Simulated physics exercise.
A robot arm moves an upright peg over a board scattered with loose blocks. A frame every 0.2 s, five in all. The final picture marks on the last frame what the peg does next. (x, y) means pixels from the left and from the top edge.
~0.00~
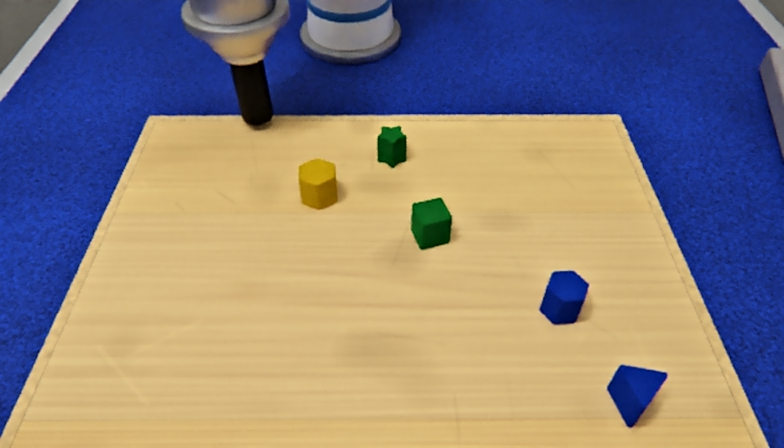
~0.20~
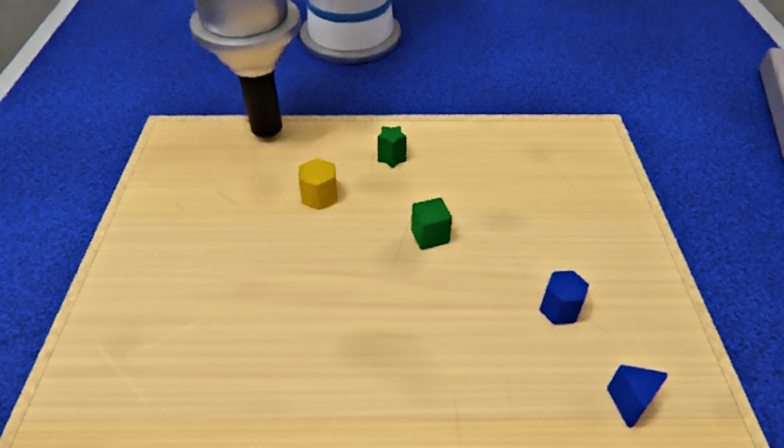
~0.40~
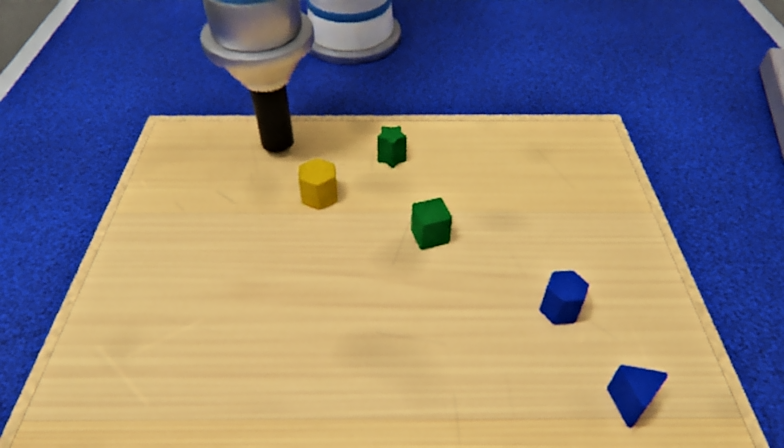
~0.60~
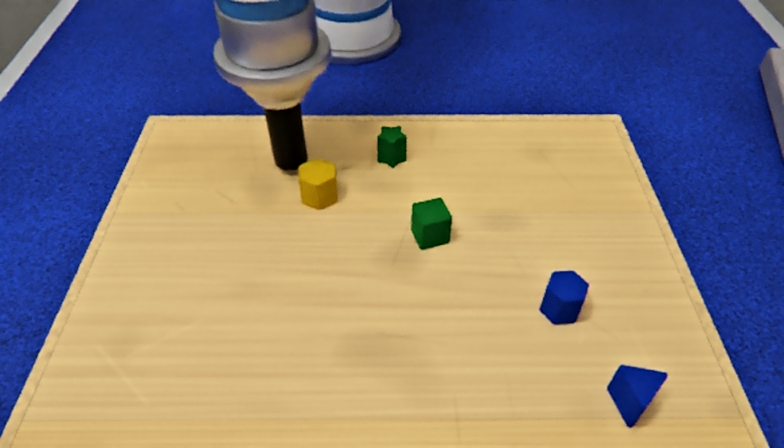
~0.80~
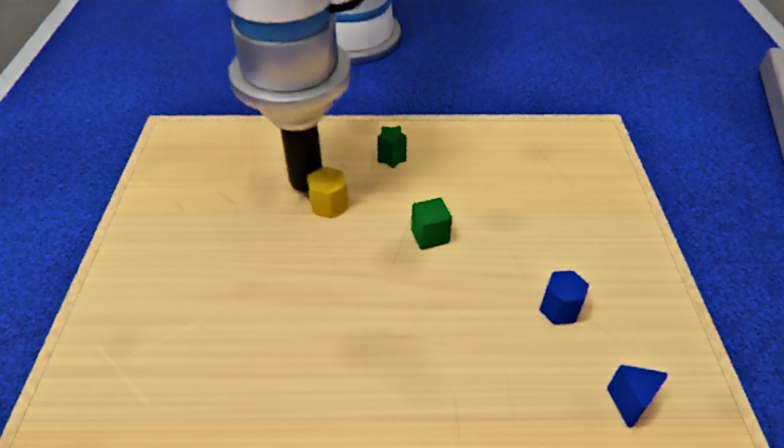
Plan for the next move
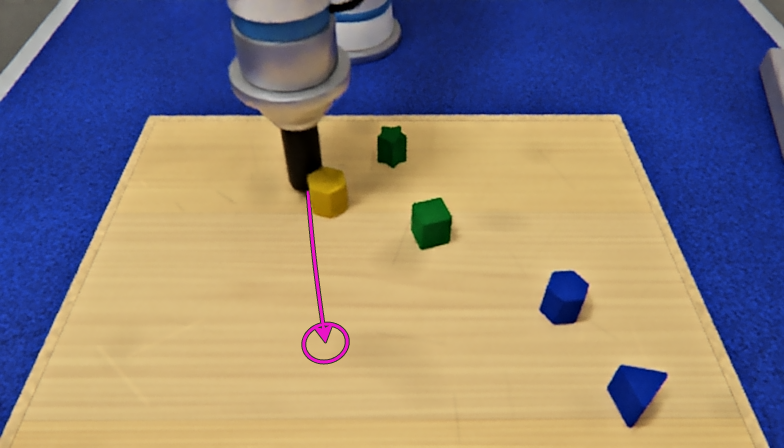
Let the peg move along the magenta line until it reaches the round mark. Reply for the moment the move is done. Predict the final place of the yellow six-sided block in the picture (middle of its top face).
Located at (346, 199).
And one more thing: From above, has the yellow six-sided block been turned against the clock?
Final answer: Yes.
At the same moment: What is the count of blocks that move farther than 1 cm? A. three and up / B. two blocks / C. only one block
I choose C.
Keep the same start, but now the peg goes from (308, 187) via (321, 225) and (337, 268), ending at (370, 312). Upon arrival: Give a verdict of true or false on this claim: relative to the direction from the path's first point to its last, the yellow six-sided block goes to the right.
That claim is false.
Drawn move, from (308, 187) to (326, 343).
On the path given first. One third of the way, peg (310, 225); yellow six-sided block (346, 199), turned 55° anticlockwise.
Two thirds of the way, peg (316, 276); yellow six-sided block (346, 199), turned 55° anticlockwise.
At the end, peg (325, 336); yellow six-sided block (346, 199), turned 55° anticlockwise.
